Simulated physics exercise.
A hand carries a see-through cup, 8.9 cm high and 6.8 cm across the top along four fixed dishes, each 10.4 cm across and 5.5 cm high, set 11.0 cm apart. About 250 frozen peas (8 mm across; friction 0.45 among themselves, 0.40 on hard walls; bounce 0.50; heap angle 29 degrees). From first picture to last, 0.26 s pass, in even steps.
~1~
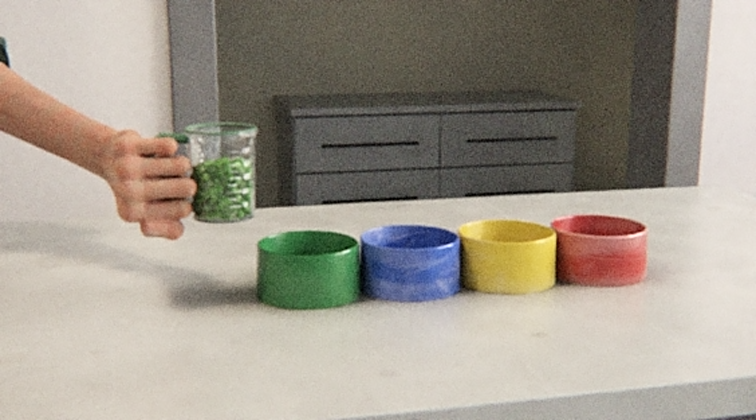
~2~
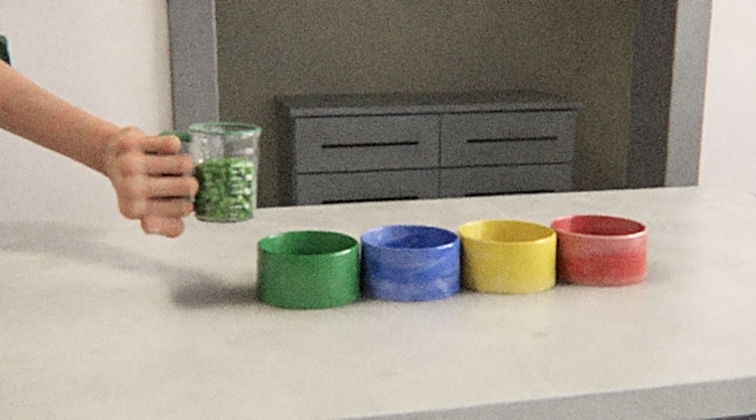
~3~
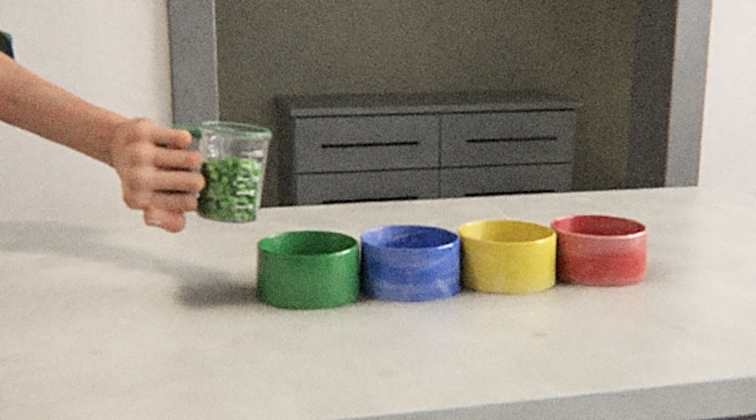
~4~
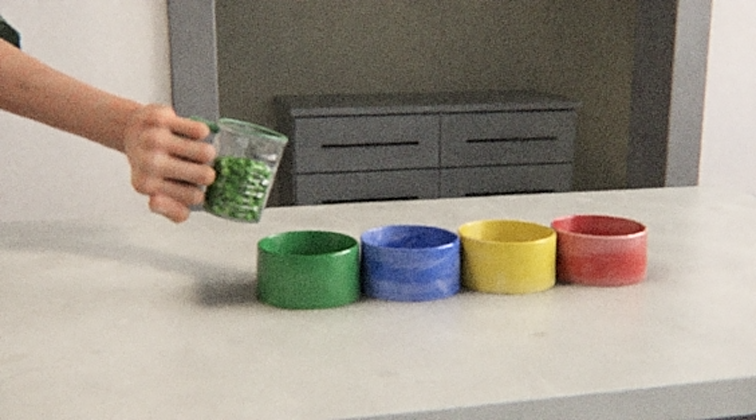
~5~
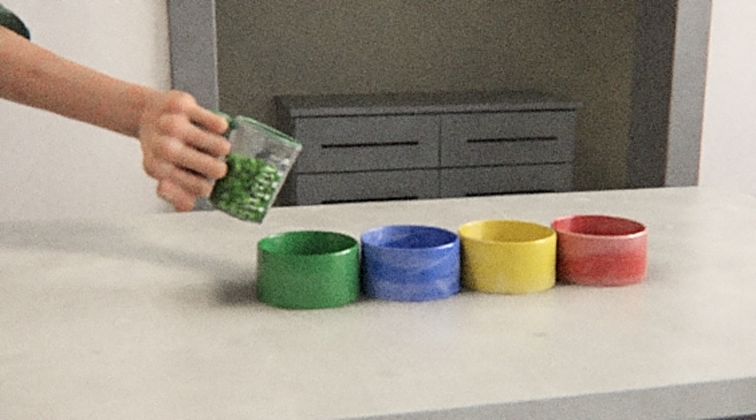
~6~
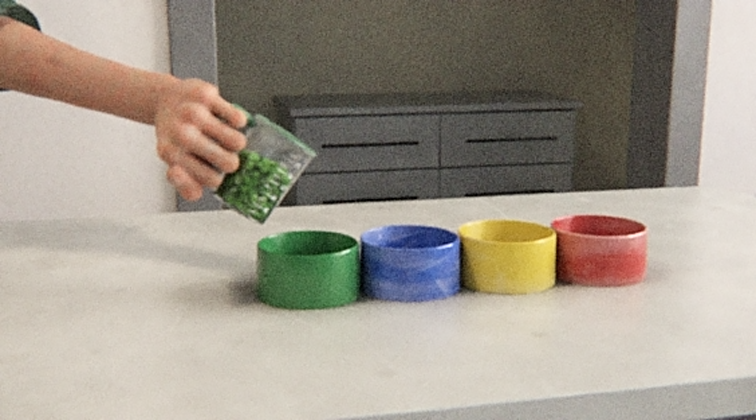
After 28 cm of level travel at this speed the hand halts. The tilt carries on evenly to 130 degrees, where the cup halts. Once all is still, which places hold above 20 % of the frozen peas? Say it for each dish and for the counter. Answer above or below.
Red below, blue above, green below, yellow below, counter below.
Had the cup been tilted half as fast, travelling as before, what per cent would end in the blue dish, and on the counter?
In that case blue 0, counter 0.
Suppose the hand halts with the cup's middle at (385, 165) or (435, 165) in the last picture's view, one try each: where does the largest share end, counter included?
Most goes to: Blue, then blue.
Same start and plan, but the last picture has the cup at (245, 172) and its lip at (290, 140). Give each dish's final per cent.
Red 0; blue 100; green 0; yellow 0.
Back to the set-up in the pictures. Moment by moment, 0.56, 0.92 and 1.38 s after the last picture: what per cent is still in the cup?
In turn: 55, 0, 0.
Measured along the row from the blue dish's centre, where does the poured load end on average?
About 1 cm to its right.
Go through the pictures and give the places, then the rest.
In the first frame, cup at (222, 173), tilt 0 degrees, lip at (255, 128), moved 0.0 cm; middle of the pieces at (222, 189); green dish at (308, 243); blue dish at (410, 237); yellow dish at (506, 232); red dish at (599, 226).
In the second frame, cup at (224, 173), tilt 2 degrees, lip at (259, 129), moved 0.2 cm; middle of the pieces at (224, 189).
In the third frame, cup at (231, 172), tilt 8 degrees, lip at (269, 132), moved 0.9 cm; middle of the pieces at (229, 188).
In the fourth frame, cup at (241, 172), tilt 17 degrees, lip at (285, 138), moved 1.9 cm; middle of the pieces at (236, 187).
In the fifth frame, cup at (252, 172), tilt 26 degrees, lip at (300, 145), moved 3.0 cm; middle of the pieces at (244, 186).
In the sixth frame, cup at (262, 171), tilt 35 degrees, lip at (314, 153), moved 4.0 cm; middle of the pieces at (253, 184); green dish at (308, 243); blue dish at (410, 237); yellow dish at (506, 232); red dish at (599, 226).
Then, 0.56 s after the last picture, tilt 129 degrees; cup holds 55 %, blue 45 %.
Then, 0.92 s after the last picture, tilt 130 degrees; cup holds 0 %, blue 95 %.
Then, 1.38 s after the last picture, tilt 130 degrees; cup holds 0 %, blue 95 %.
In the end, red 0 %, blue 95 %, green 0 %, yellow 0 %, counter 0 %.
